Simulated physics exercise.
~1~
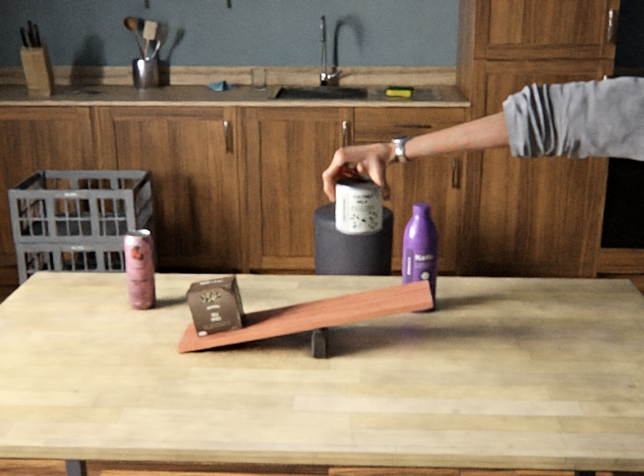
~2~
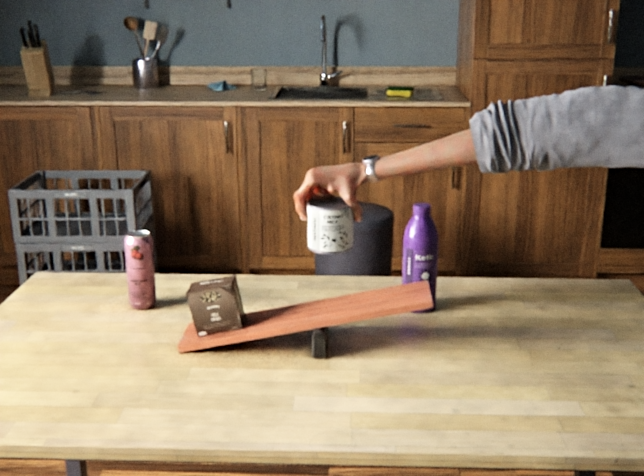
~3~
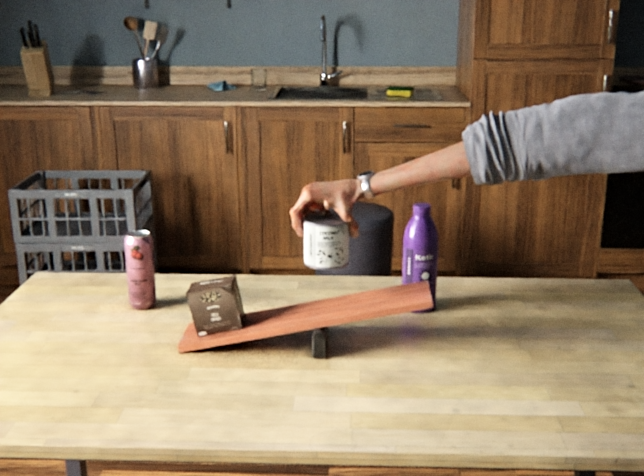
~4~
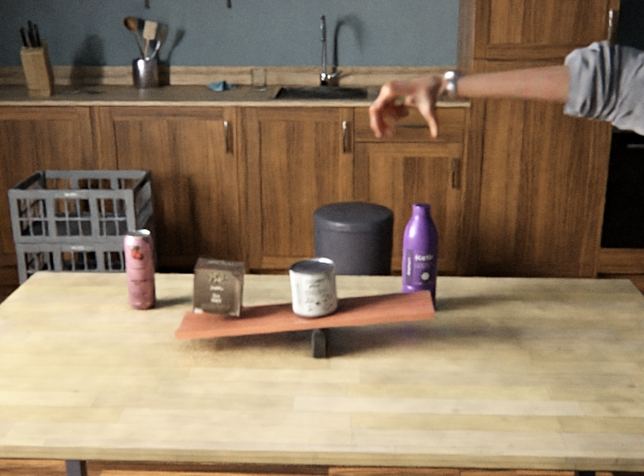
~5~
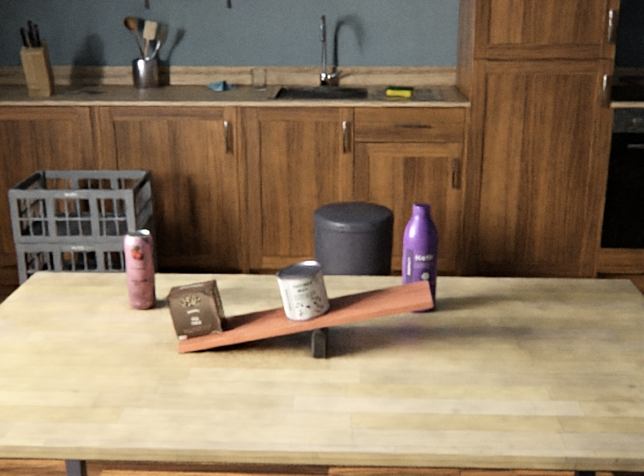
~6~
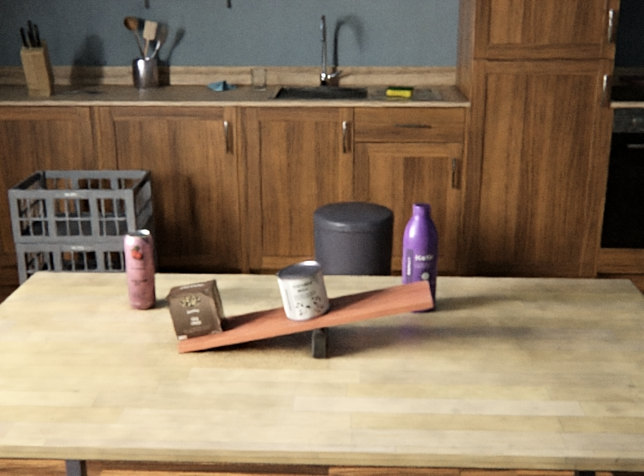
White tin dropped by a hand onto a tilted orange plank, jolting the brown packet, the plank ending still left side down.
